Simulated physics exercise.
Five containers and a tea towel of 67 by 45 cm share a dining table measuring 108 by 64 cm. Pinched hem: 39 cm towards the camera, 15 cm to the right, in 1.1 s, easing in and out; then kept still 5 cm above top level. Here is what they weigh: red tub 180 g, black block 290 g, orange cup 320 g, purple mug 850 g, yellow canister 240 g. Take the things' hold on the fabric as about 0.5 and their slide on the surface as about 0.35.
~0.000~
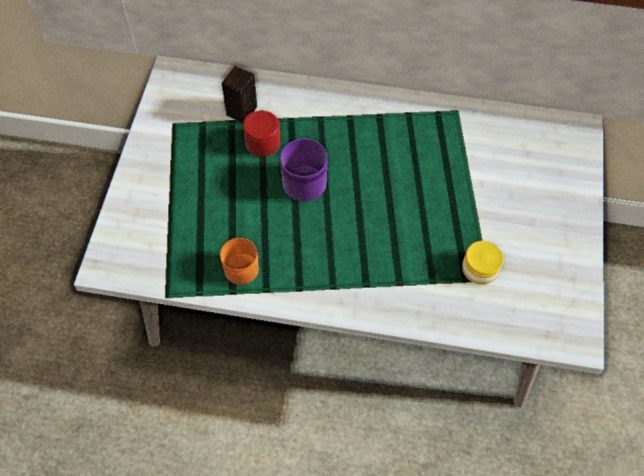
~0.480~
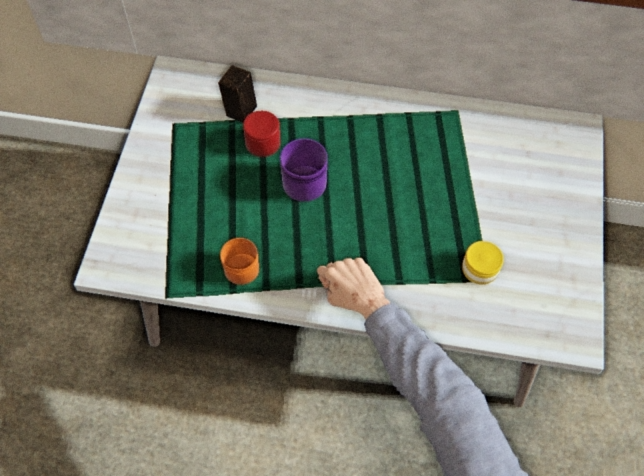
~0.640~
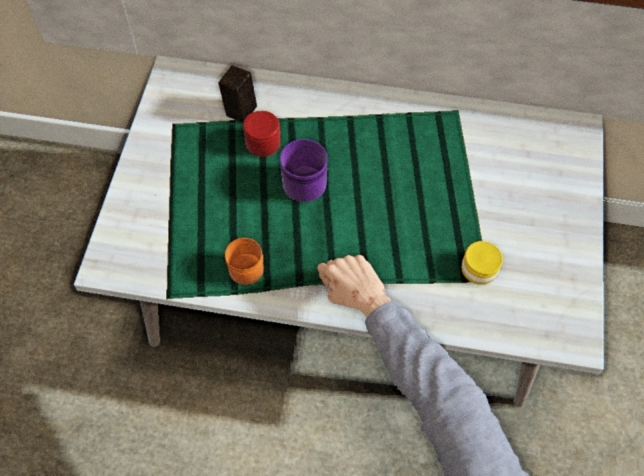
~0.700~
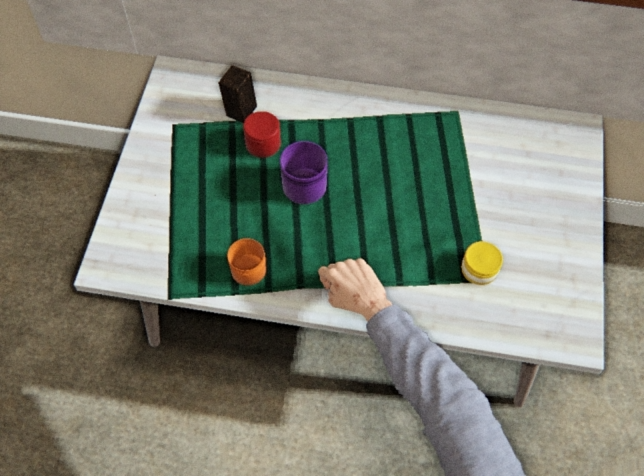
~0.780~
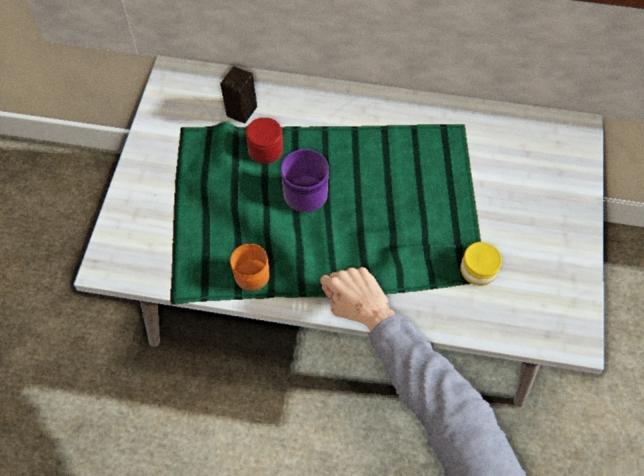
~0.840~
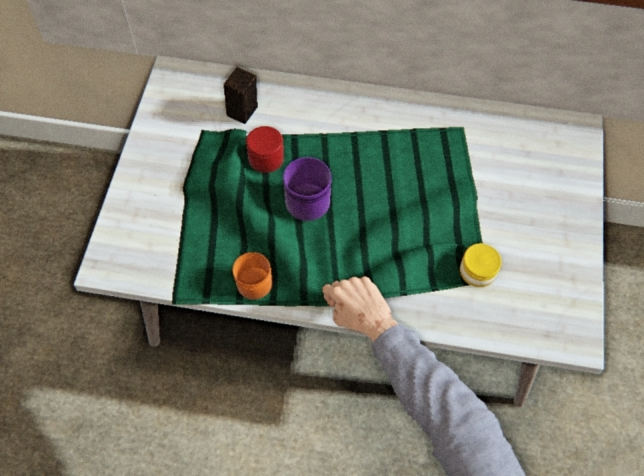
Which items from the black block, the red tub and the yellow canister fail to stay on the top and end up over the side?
It ends like this: The black block is still on top, the red tub ends up over the side, the yellow canister ends up over the side.
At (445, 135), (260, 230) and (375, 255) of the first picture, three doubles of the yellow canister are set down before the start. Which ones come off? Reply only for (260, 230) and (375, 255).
In order: Comes off; comes off.
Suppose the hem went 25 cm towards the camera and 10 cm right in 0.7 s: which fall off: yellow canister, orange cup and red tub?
So the yellow canister does not fall, the orange cup comes down, and the red tub does not fall.
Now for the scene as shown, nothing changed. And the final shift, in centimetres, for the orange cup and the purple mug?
Final places: Orange cup over the edge, purple mug over the edge.
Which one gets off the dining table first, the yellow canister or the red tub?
I'd pick the yellow one.
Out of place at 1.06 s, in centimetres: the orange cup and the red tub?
Orange cup 15 cm, red tub 15 cm.
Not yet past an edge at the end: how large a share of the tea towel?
I'd say close to 15 per cent of it.
At 1.1 s, 85 % of the tea towel is still over the top; red tub 16 cm off its start, yellow canister 5 cm off its start, purple mug 16 cm off its start.
At 1.3 s, 65 % of the tea towel is still over the top; red tub 29 cm off its start, yellow canister 12 cm off its start, purple mug 29 cm off its start.
At 1.5 s, 35 % of the tea towel is still over the top; red tub 40 cm off its start at (289, 285), yellow canister 21 cm off its start at (465, 353), purple mug 40 cm off its start at (331, 337).
At 1.7 s, 20 % of the tea towel is still over the top; red tub on its side, 51 cm off its start, yellow canister over the edge, purple mug over the edge.
At 3.3 s, 15 % of the tea towel is still over the top; red tub over the edge, yellow canister over the edge, black block 0 cm off its start at (238, 79), purple mug over the edge.
